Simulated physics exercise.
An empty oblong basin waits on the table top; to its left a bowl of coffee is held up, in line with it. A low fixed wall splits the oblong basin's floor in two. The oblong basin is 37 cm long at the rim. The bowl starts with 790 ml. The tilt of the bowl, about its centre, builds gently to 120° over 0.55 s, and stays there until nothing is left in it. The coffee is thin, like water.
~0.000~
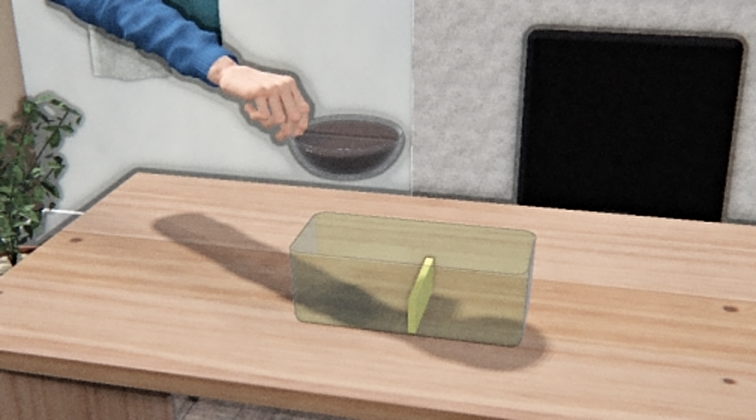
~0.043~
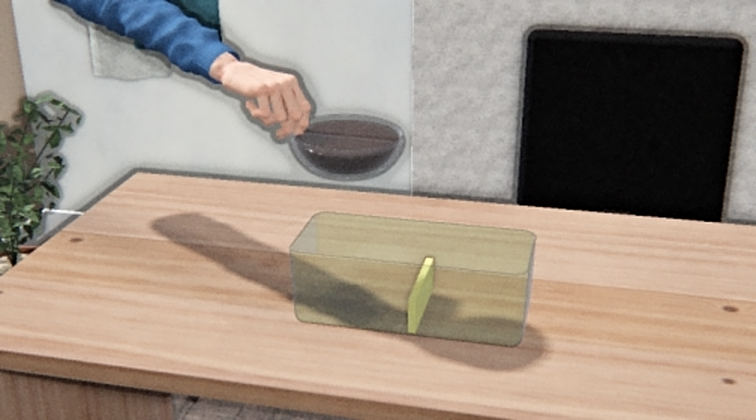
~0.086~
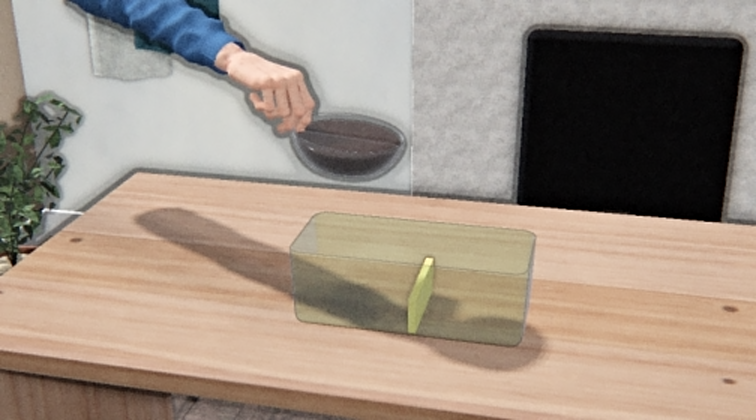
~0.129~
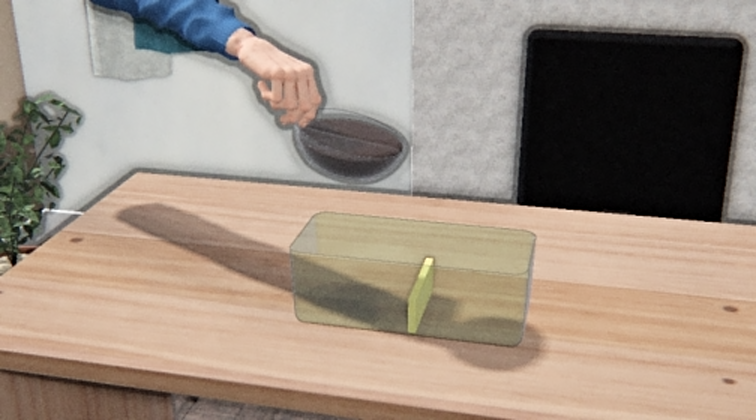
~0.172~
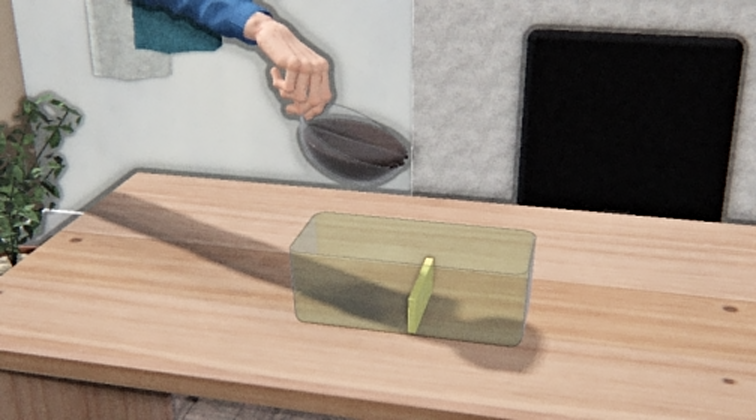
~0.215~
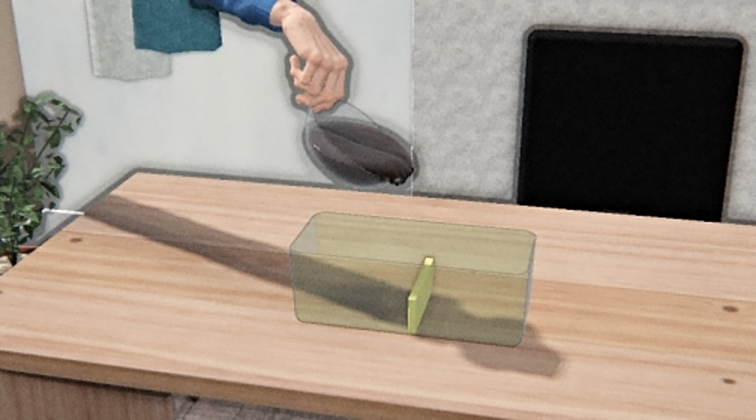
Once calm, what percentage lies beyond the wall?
The far part has some 52 per cent.
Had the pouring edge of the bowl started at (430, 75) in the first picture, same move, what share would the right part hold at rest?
In that case some 75 per cent.
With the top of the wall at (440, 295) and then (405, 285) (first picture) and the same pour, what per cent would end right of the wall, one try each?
In turn about 35 and 75 per cent.
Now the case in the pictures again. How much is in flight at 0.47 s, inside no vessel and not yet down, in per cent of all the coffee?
About 12 per cent.
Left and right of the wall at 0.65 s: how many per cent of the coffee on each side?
Left about 38, right about 48.
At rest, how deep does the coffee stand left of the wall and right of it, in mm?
Some 12 mm on the left and 16 mm on the right.
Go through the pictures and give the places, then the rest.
Tilt 0°; pouring edge (401, 137); surface from (297, 133) to (400, 140); the oblong basin's rim runs from (302, 231) to (532, 254); the wall's top is at (421, 279), in the first picture.
Tilt 2°; pouring edge (402, 138); surface from (297, 132) to (401, 142), in the second picture.
Tilt 7°; pouring edge (403, 144); surface from (299, 129) to (402, 144), in the third picture.
Tilt 16°; pouring edge (404, 152); surface from (301, 126) to (403, 148), in the fourth picture.
Tilt 27°; pouring edge (403, 163); surface from (306, 125) to (392, 150); 3 per cent is over the edge, in the fifth picture.
Tilt 40°; pouring edge (399, 174); surface from (311, 127) to (381, 150); 12 per cent is over the edge, in the sixth picture.
Then, 0.47 s in, the tilt is 113° and 0 per cent is still to pour, 32 is left of the wall and 57 right of it.
Then, 0.65 s in, the tilt is 120° and 0 per cent is still to pour, 37 is left of the wall and 48 right of it.
Then, 0.84 s in, the tilt is 120° and 1 per cent is still to pour, 42 is left of the wall and 52 right of it.
Then, 1.05 s in, the tilt is 120° and 0 per cent is still to pour, 44 is left of the wall and 52 right of it.
Finally, 44 per cent lies left of the wall, 52 right of it and 4 outside.
